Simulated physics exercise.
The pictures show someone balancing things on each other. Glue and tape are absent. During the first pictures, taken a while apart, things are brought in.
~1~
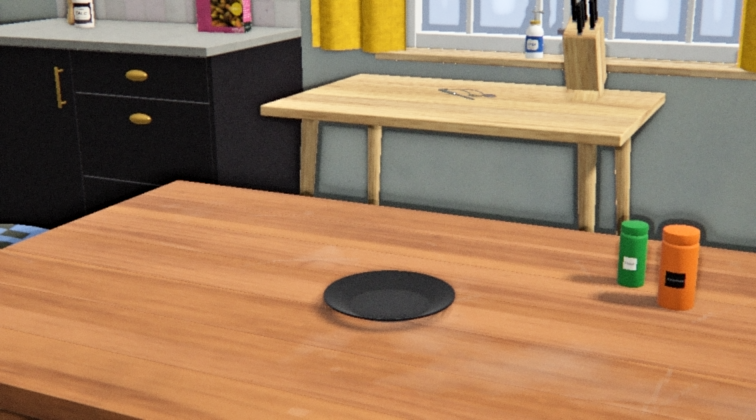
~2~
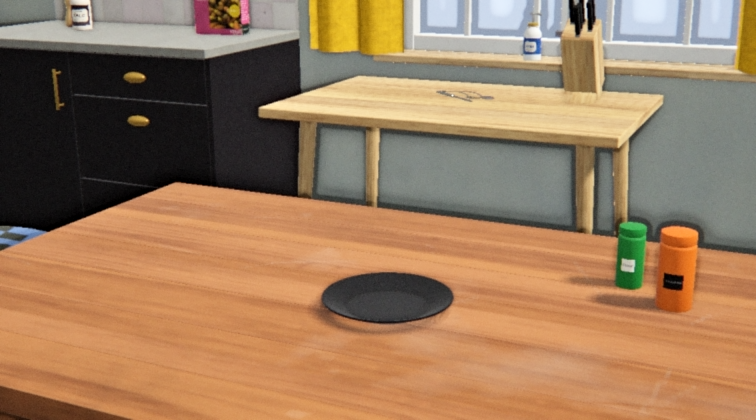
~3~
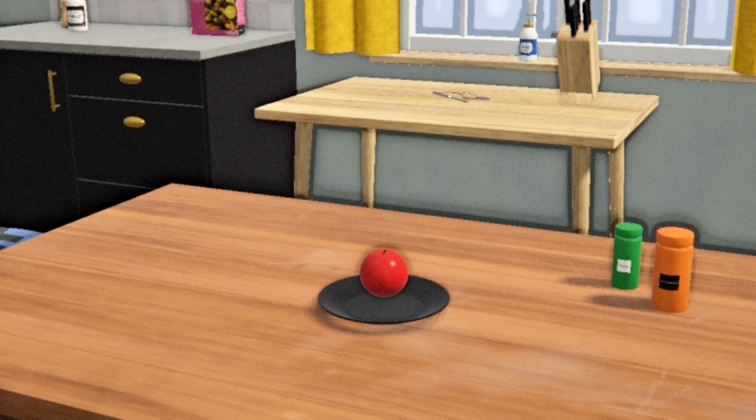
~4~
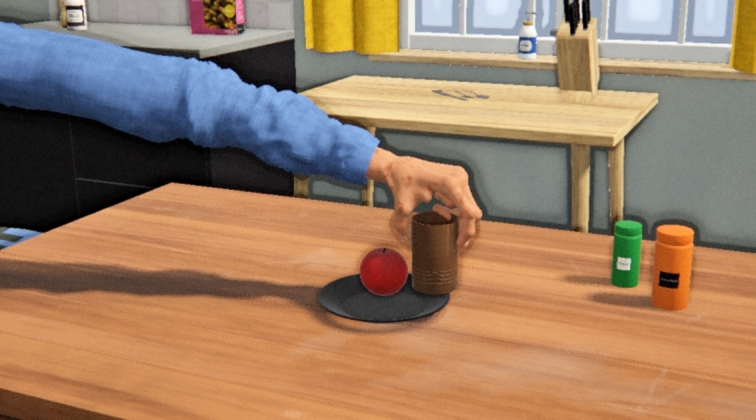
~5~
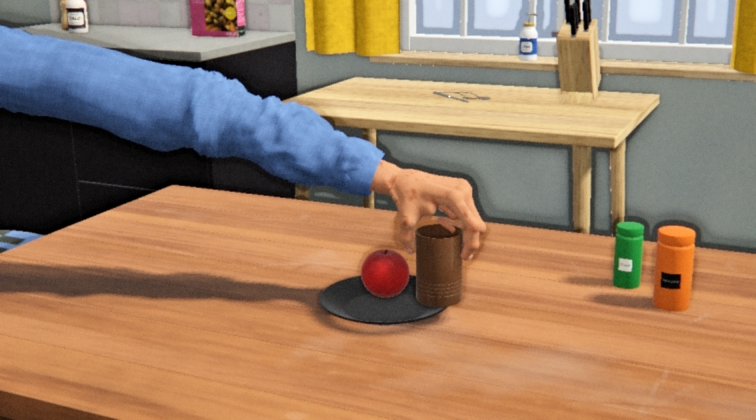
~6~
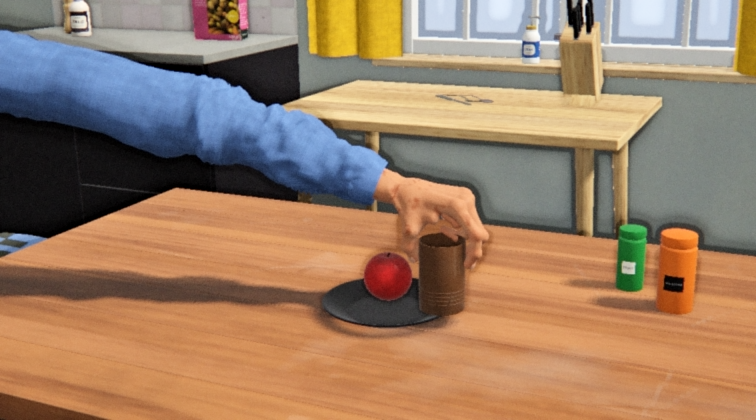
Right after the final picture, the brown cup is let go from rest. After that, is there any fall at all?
No, the balance works.
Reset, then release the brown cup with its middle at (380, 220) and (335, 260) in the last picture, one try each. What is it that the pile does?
Try one: Collapse. Try two: Stable.
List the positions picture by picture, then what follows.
In the first frame, the last thing is not in view yet; orange shaker (678, 268).
In the second frame, the last thing is not in view yet; green shaker (631, 256).
In the third frame, the last thing is not in view yet; orange shaker (672, 270).
The fourth frame shows on its way; brown cup (435, 253); green shaker (627, 254).
The fifth frame shows on its way; brown cup (439, 265); orange shaker (674, 269).
The sixth frame shows set down, still held; brown cup (442, 274); green shaker (631, 258).
Then, 1.00 s on from there, no change.
Then, 2.10 s on from there, brown cup resting near (442, 275).
In the end, all 5 unmoved. At the end, from the last picture's camera, brown cup near (442, 275). The pile holds.
